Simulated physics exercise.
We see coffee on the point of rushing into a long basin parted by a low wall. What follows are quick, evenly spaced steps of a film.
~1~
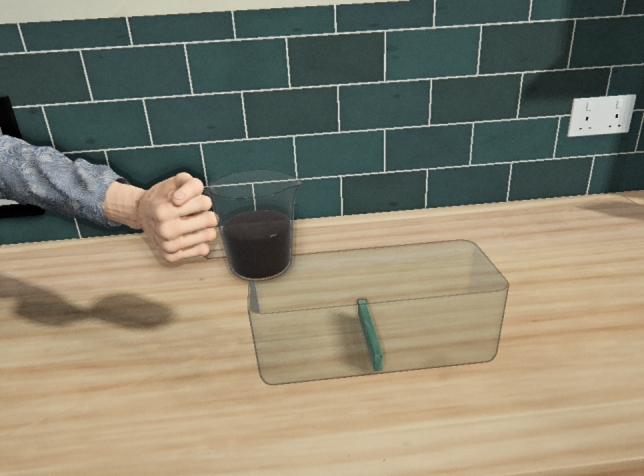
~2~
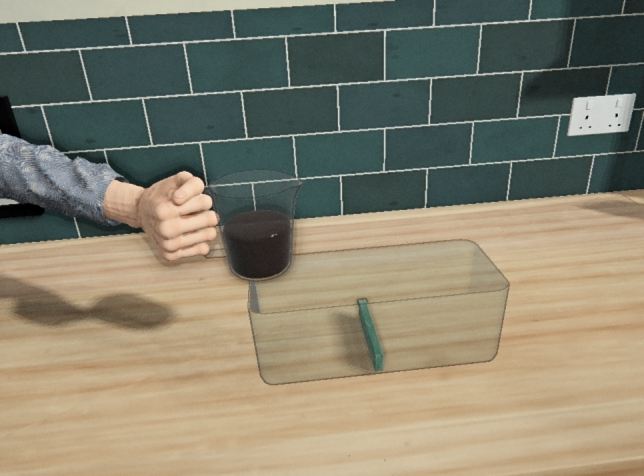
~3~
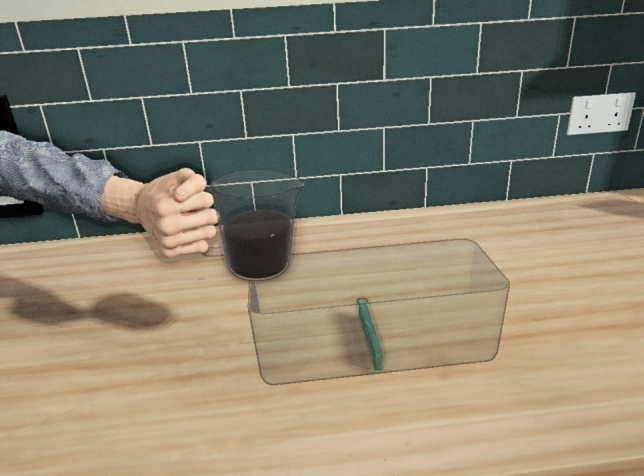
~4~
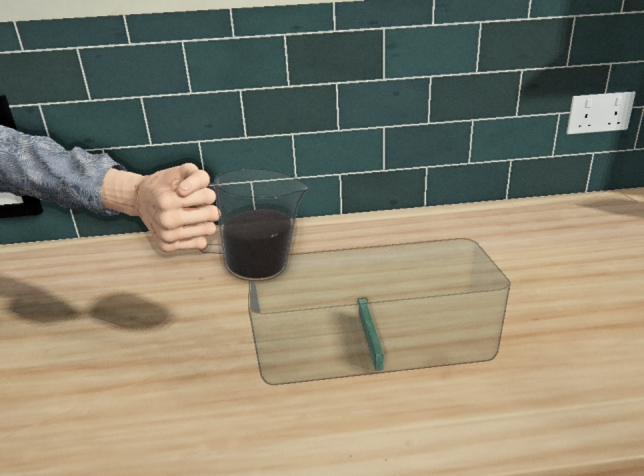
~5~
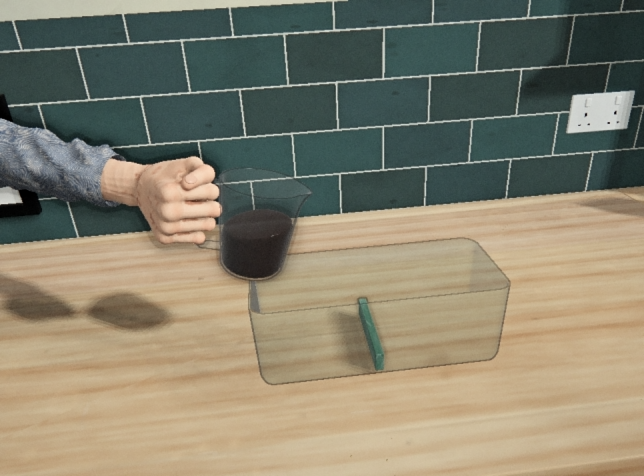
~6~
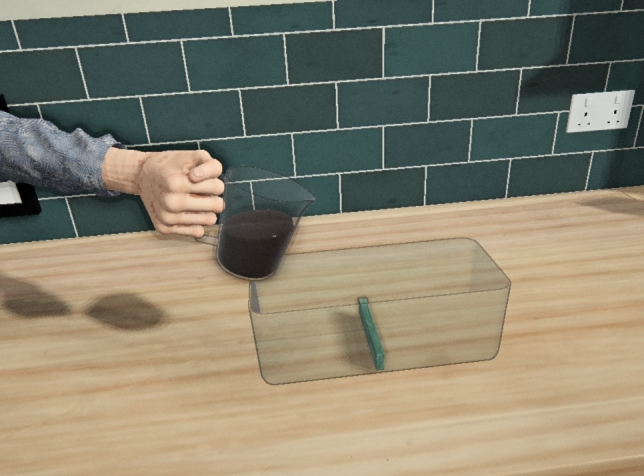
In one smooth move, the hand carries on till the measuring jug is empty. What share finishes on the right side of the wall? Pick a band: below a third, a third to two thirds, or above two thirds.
Below a third.
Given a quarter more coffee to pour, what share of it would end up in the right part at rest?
Result: Around 10 per cent.
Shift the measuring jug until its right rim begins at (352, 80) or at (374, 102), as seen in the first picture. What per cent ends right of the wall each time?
About 85 per cent, then about 85 per cent.
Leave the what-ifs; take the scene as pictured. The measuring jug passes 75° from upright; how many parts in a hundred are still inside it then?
About 90 per cent.
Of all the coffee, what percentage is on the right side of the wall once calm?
I'd estimate around 5 per cent.
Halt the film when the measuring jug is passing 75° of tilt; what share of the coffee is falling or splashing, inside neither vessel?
Estimate: Some 10 per cent.
A moment on, the measuring jug is tipped on its side and 92 per cent is still to pour, 0 is left of the wall and 0 right of it.
Next, the measuring jug is tipped on its side and 36 per cent is still to pour, 51 is left of the wall and 0 right of it.
Then the measuring jug is tipped on its side and 7 per cent is still to pour, 87 is left of the wall and 3 right of it.
Later the measuring jug is tipped on its side and 1 per cent is still to pour, 93 is left of the wall and 5 right of it.
At rest 94 per cent lies left of the wall, 6 right of it and 1 outside.
